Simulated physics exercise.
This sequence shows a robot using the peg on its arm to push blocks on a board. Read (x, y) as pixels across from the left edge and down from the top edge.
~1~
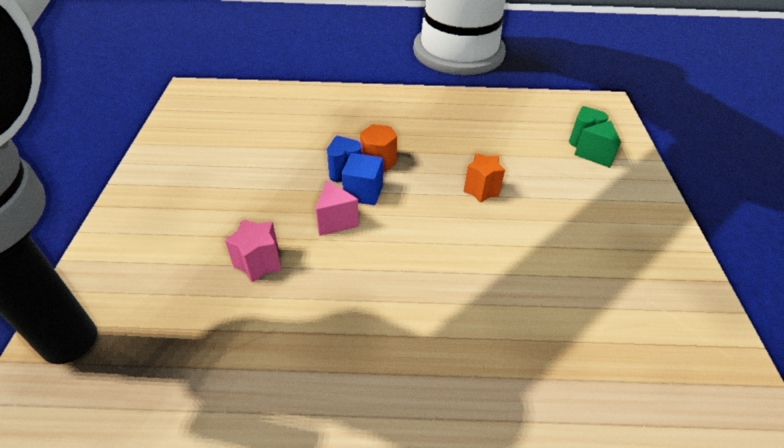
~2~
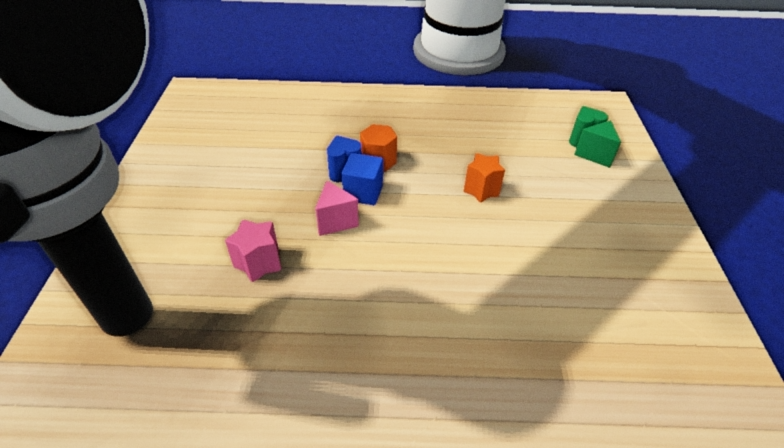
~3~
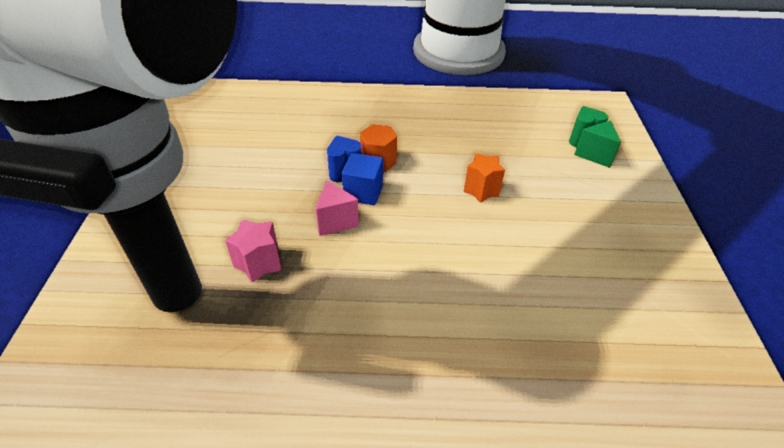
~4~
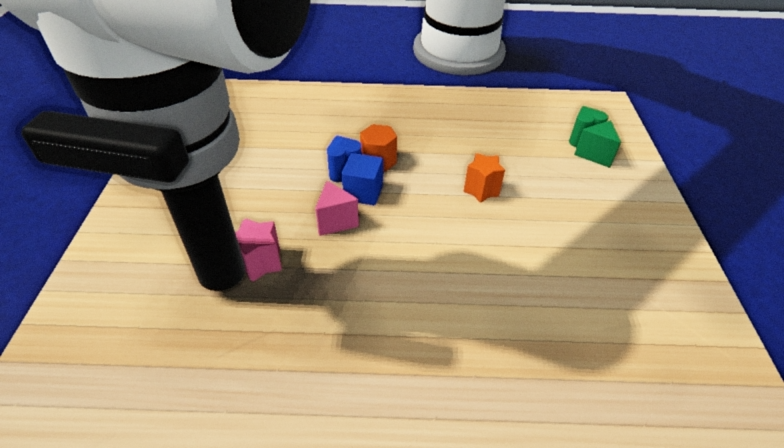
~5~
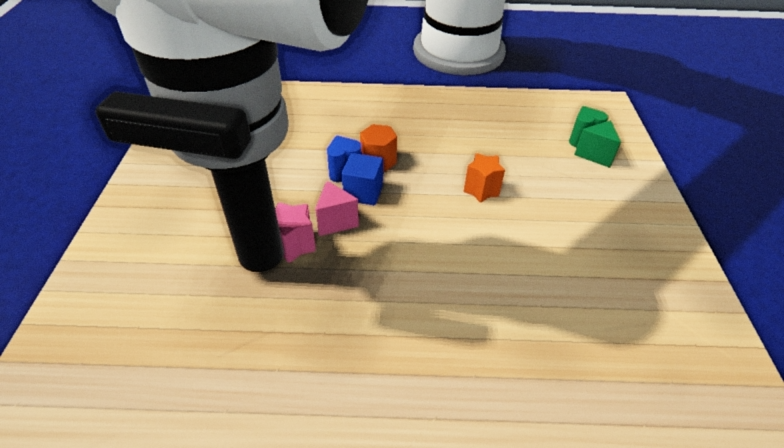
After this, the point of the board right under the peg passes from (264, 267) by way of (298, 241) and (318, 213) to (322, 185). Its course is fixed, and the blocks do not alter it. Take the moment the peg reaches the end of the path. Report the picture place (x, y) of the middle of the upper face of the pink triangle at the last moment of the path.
My best guess is (382, 176).
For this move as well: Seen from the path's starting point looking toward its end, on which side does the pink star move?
It will end up to the right.
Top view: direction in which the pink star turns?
Verdict: Clockwise.
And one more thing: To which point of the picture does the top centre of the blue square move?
Its top centre lands on (394, 151).
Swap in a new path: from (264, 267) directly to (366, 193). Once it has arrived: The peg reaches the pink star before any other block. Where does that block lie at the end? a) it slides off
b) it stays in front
That would be b.
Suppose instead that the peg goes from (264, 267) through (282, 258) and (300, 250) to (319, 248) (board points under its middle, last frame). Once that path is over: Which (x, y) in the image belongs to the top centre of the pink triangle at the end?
I'd place it at (363, 181), taking the centre of its top.
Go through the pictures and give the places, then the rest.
In the first frame, peg tip at (70, 341); block tops, pink star at (252, 235); pink triangle at (334, 195); blue heart block at (343, 145); blue square at (363, 165).
In the second frame, peg at (127, 316); blocks unchanged.
In the third frame, peg at (178, 293); blocks unchanged.
In the fourth frame, peg at (222, 273); blocks unchanged.
In the fifth frame, peg at (261, 255); pink star at (289, 217); pink triangle at (334, 195); blue heart block at (343, 145); blue square at (363, 165).
On the path given first. One third of the way, peg at (297, 229); pink star at (324, 194); pink triangle at (356, 183), turned 25° anticlockwise.
Two thirds of the way, peg at (316, 201); pink star at (346, 170), turned 15° clockwise; pink triangle at (378, 176), turned 15° anticlockwise; blue square at (384, 153), turned 15° anticlockwise.
At the end, peg at (321, 174); pink star at (356, 159), turned 50° clockwise; pink triangle at (382, 176); blue heart block at (345, 139), turned 20° anticlockwise; blue square at (394, 151), turned 30° anticlockwise.
